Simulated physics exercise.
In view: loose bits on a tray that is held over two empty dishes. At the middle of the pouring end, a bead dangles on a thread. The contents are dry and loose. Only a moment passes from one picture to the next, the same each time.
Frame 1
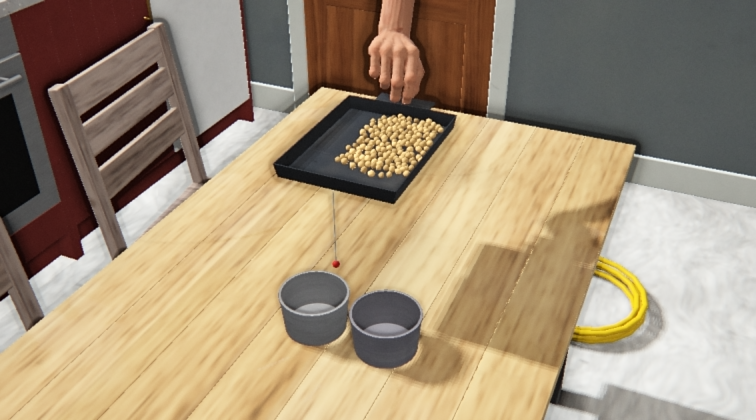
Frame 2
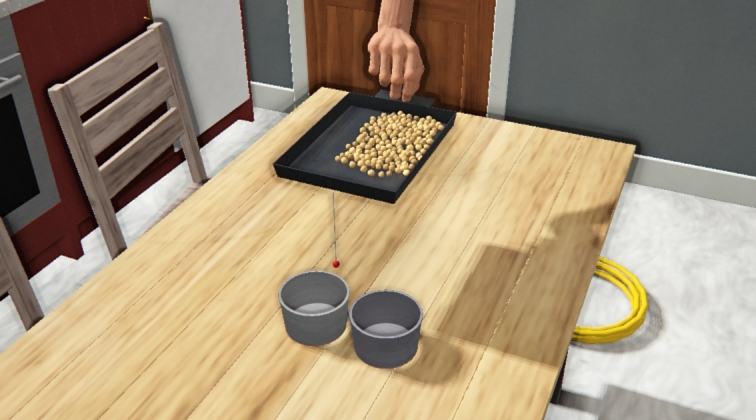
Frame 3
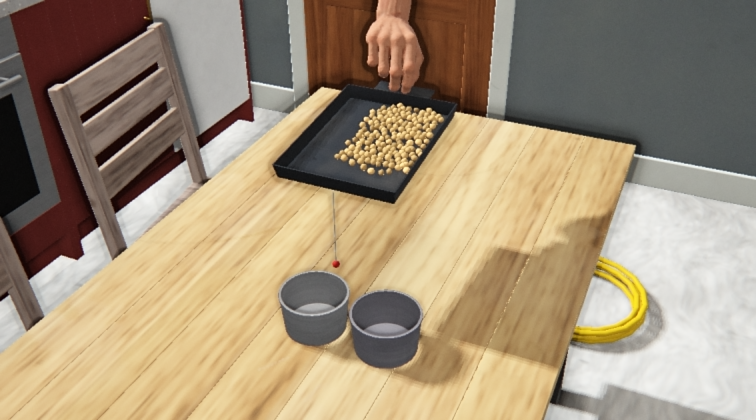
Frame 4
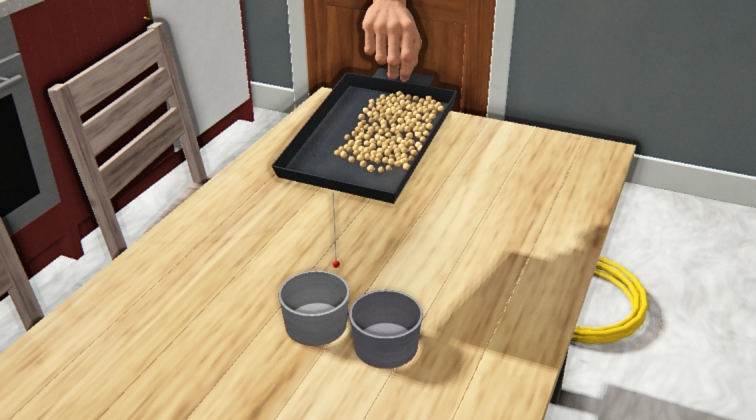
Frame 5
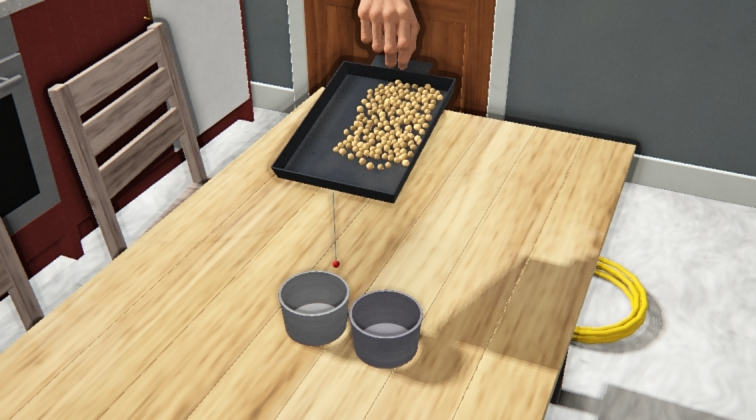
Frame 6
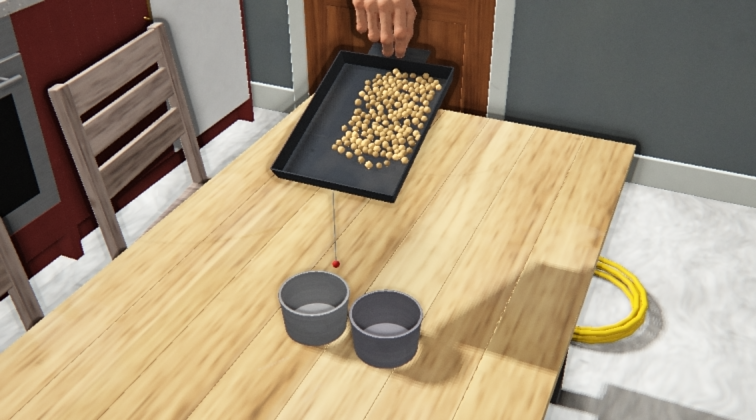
The clip shows a hand at the far end of a dark tray of dried chickpeas, gradually raising that end so the tray slopes toward two empty gray dishes on a wooden table, while a red bead hangs on a thread.
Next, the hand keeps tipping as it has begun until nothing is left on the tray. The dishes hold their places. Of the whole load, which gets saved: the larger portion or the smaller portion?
Dishes get most.
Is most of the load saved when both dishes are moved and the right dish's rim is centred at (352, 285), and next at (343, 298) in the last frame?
First the smaller part, then the larger part.
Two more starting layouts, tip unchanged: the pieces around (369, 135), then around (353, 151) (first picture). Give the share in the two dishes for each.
Around 60 in a hundred the first time, around 70 in a hundred the second.
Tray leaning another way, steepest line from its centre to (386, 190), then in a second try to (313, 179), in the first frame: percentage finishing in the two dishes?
Somewhere close to 40 % the first time, 30 % the second.
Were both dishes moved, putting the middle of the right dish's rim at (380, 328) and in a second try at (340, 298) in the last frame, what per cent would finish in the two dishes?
The first try yields 60% and the second yields 70%.
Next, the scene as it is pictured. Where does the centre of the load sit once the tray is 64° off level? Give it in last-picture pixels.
I'd mark the middle close to (341, 178).
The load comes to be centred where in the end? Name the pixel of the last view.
Close to (313, 328) in the last picture.
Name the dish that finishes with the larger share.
That's the left side.
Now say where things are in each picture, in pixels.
In the first frame, corners of the pouring end at (277, 163) and (394, 190), level; middle of the load at (394, 145), dried chickpeas; left dish at (299, 326); right dish at (372, 349); bead on its thread at (336, 264).
In the second frame, corners of the pouring end at (277, 163) and (394, 190), level; middle of the load at (394, 143).
In the third frame, corners of the pouring end at (276, 164) and (393, 190), tipped barely, level across its low end; middle of the load at (394, 138).
In the fourth frame, corners of the pouring end at (275, 165) and (393, 191), tipped a little, level across its low end; middle of the load at (394, 130).
In the fifth frame, corners of the pouring end at (275, 166) and (392, 192), tipped clearly, level across its low end; middle of the load at (393, 123).
In the sixth frame, corners of the pouring end at (274, 167) and (391, 193), tipped clearly, level across its low end; middle of the load at (391, 117); left dish at (299, 326); right dish at (372, 349).
Soon after the last picture, tray tipped steeply; nearly all on the tray; a stray few in the air.
A little later, tray tipped past a quarter turn; most on the tray; a stray few in the right dish; a small part in the left dish; a small part outside both; a stray few in the air.
Later still, tray tipped past a quarter turn; about a quarter in the right dish; about half in the left dish; about a third outside both; a stray few in the air.
At rest, tray tipped past a quarter turn; about a quarter in the right dish; about half in the left dish; about a third outside both.
